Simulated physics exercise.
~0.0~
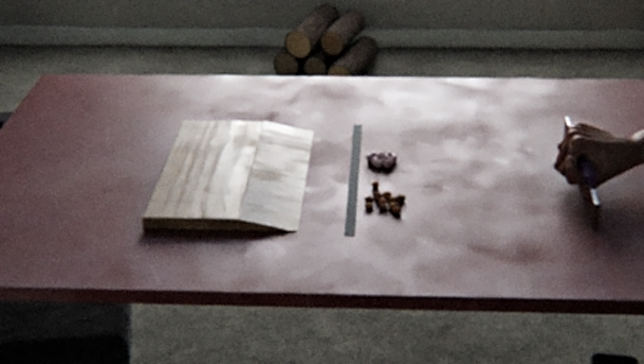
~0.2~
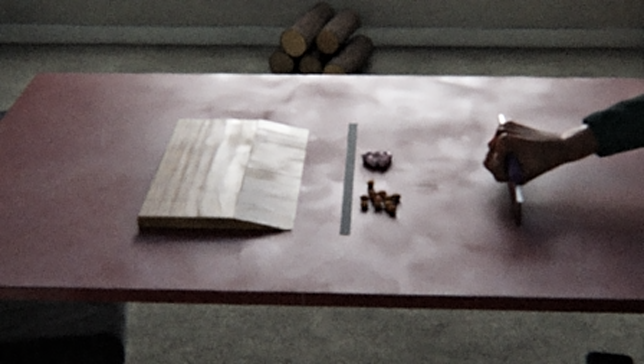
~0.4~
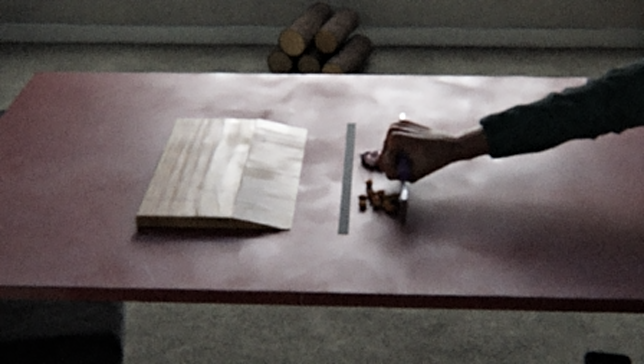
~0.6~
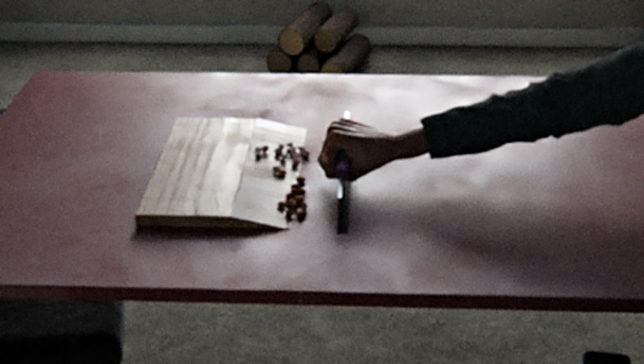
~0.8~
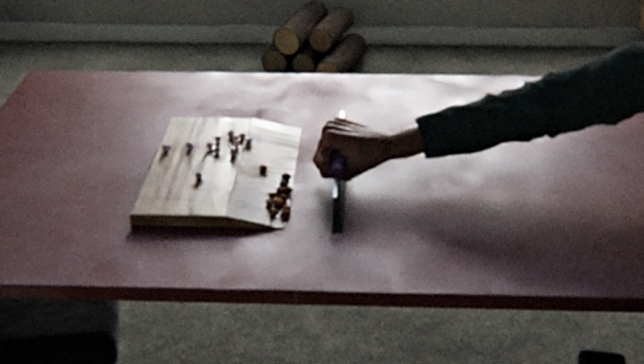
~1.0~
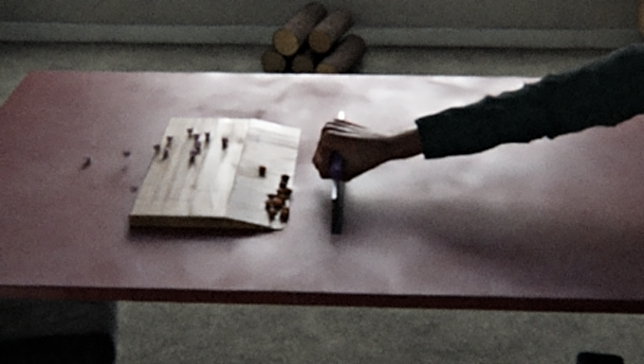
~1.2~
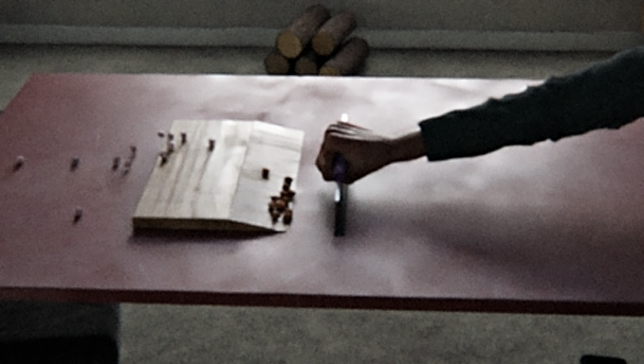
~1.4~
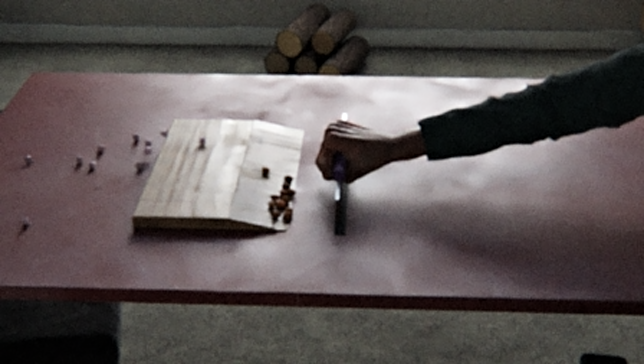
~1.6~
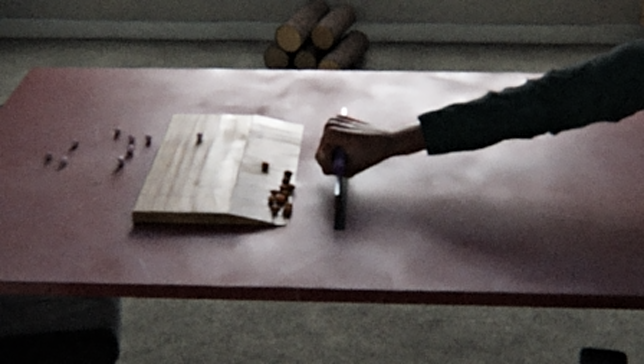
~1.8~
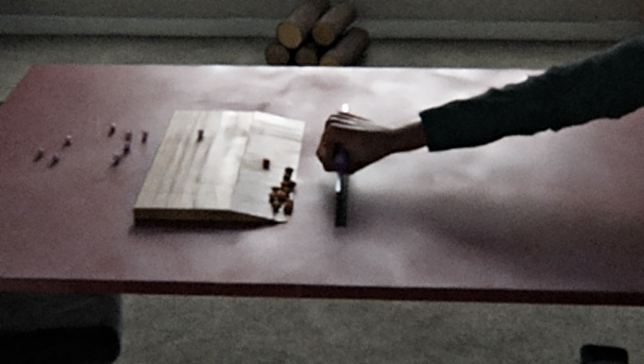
A hand slides a scraper left, sending one small heap over a wooden ramp and leaving most of another on its slope.
